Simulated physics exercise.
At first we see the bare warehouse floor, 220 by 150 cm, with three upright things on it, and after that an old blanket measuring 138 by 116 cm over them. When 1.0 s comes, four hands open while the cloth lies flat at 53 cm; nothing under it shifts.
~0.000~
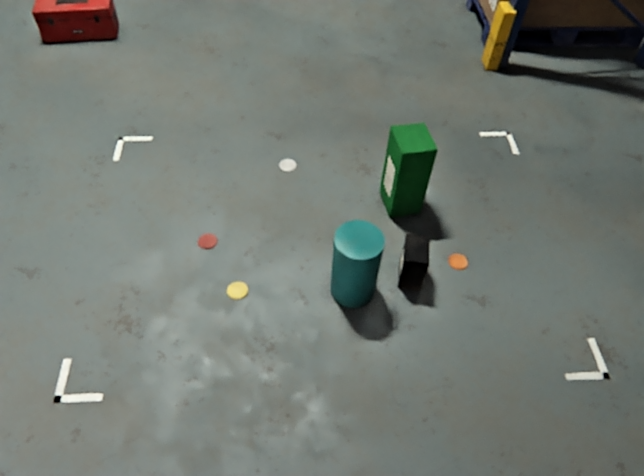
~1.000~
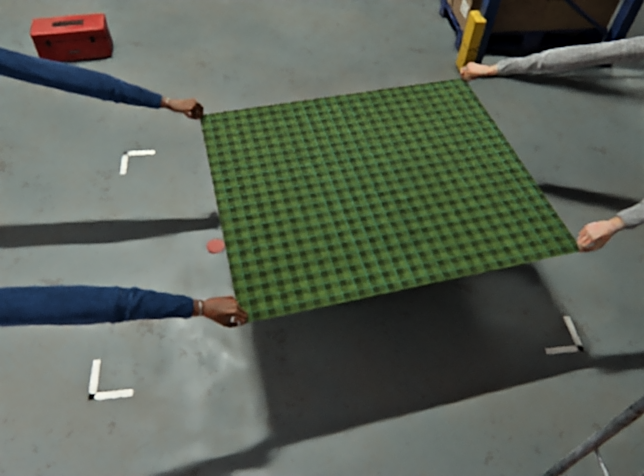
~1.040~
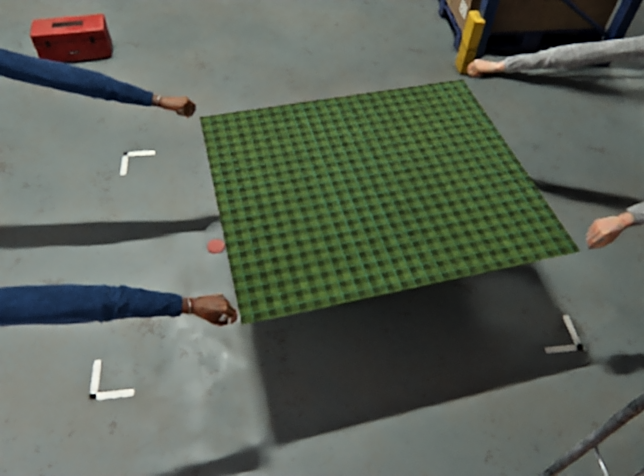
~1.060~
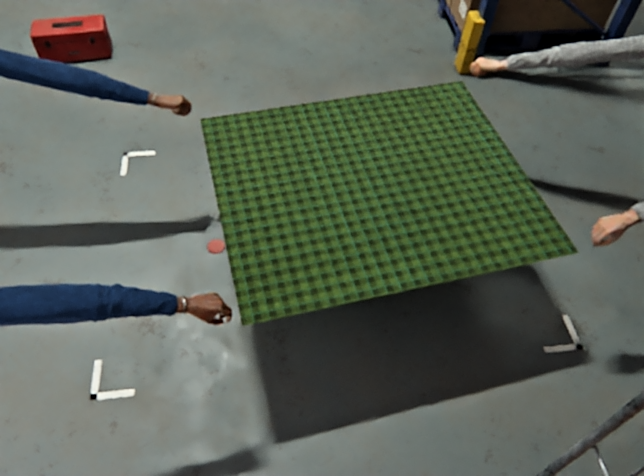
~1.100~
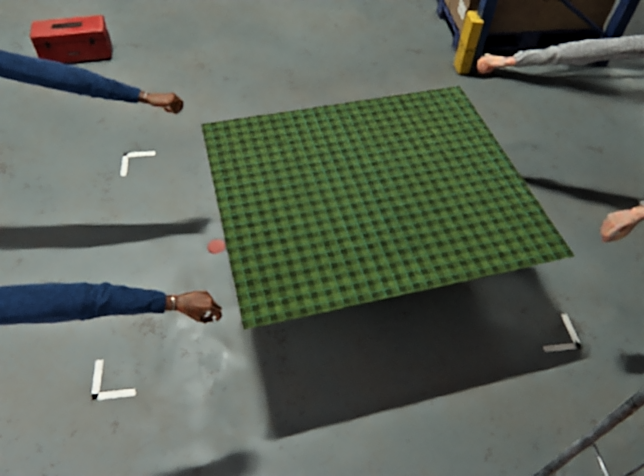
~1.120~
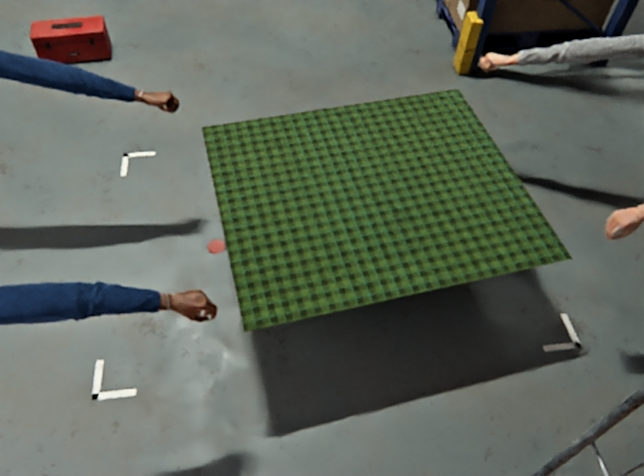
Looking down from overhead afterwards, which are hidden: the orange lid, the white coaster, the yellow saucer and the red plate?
Result: Orange lid vanishes under it, white coaster remains in the open, yellow saucer stays uncovered, red plate remains in the open.
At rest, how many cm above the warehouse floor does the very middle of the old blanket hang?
About 42 cm up.
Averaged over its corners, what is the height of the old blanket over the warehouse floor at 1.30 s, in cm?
I'd guess the corners are around 20 cm high then.
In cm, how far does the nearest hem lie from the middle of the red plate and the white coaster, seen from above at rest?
28 cm and 10 cm.
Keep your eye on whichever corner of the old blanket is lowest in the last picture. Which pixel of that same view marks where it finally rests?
Looks like it ends up close to (282, 351).
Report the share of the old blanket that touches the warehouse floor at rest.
At rest, around 15 % of it.
After 1.3 s, 0 % of it is down, spanning 146 by 127 cm, above yellow saucer, orange lid.
After 1.5 s, 5 % of it is down, spanning 125 by 123 cm, above orange lid.
After 1.6 s, 15 % of it is down, spanning 120 by 120 cm, above orange lid.
After 1.8 s, 15 % of it is down, spanning 119 by 114 cm, above orange lid.
After 3.3 s, 15 % of it is down, spanning 116 by 115 cm, above orange lid.
